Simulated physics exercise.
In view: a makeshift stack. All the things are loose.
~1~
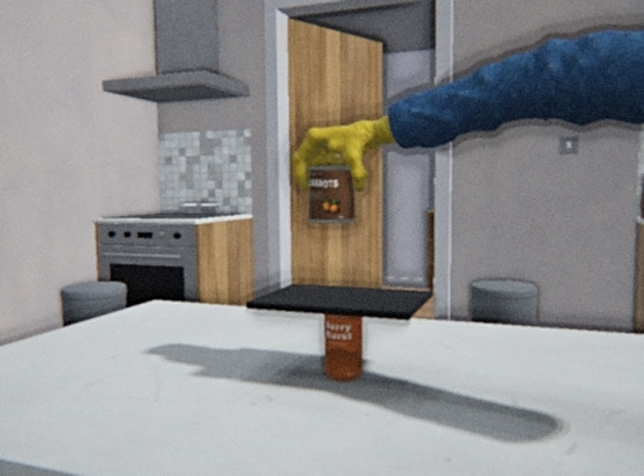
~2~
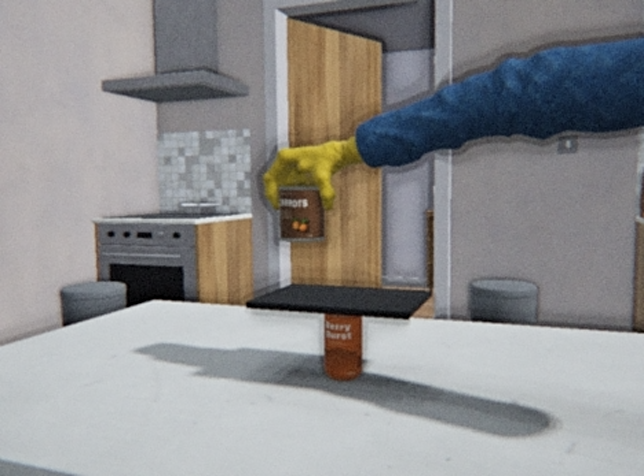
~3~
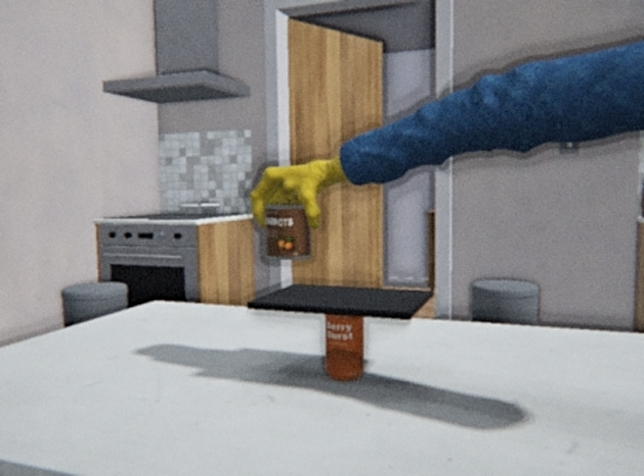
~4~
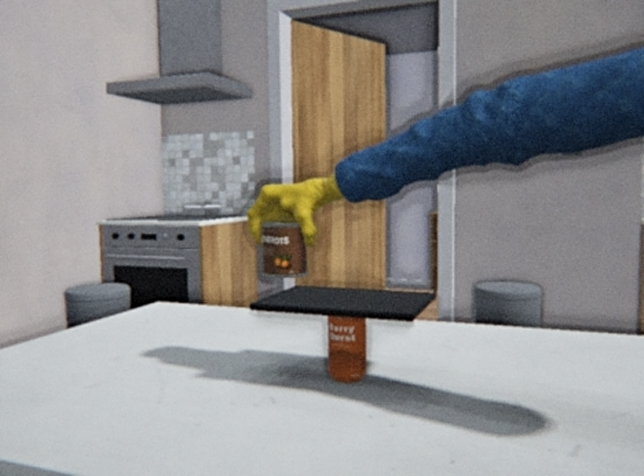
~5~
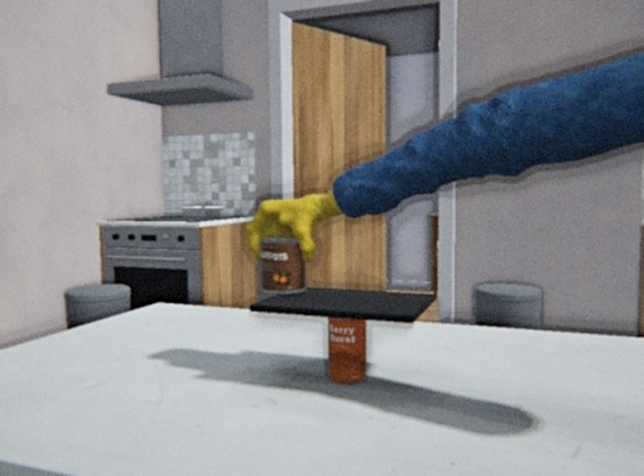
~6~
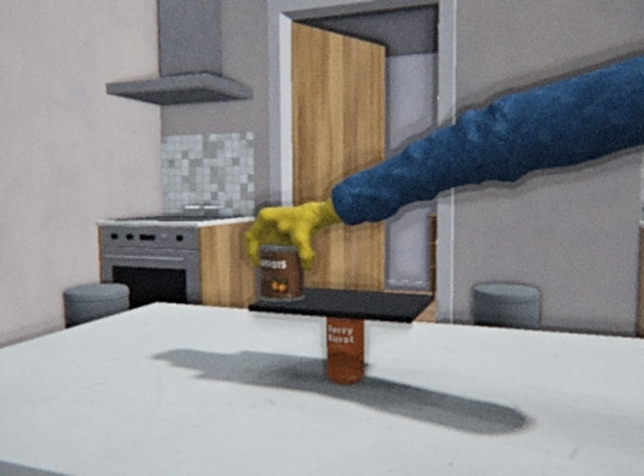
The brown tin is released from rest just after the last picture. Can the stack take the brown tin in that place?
Outcome: The stack comes apart.
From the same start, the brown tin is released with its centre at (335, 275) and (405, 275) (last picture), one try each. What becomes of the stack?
First try: It keeps its balance; second try: It comes apart.
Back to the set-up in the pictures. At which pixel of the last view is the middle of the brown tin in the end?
Near (233, 353).
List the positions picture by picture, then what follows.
In the first frame, on its way; brown tin (332, 194); black lid (343, 299).
In the second frame, on its way; brown tin (302, 213); black lid (342, 299).
In the third frame, on its way; brown tin (288, 231); black lid (344, 299).
In the fourth frame, on its way; brown tin (285, 249); black lid (346, 301).
In the fifth frame, on its way; brown tin (283, 264); black lid (346, 302).
In the sixth frame, set down, still held; brown tin (282, 272); black lid (345, 303).
Then, 0.30 s on from there, brown tin now fallen; black lid turned 48° from how it was put.
Then, 0.40 s on from there, black lid turned 74° from how it was put.
Then, 0.70 s on from there, black lid on its side.
Then, 1.00 s on from there, black lid now fallen.
In the end, fallen, black lid and brown tin; orange can unmoved. At the end, from the last picture's camera, brown tin near (233, 353). The stack gives way.
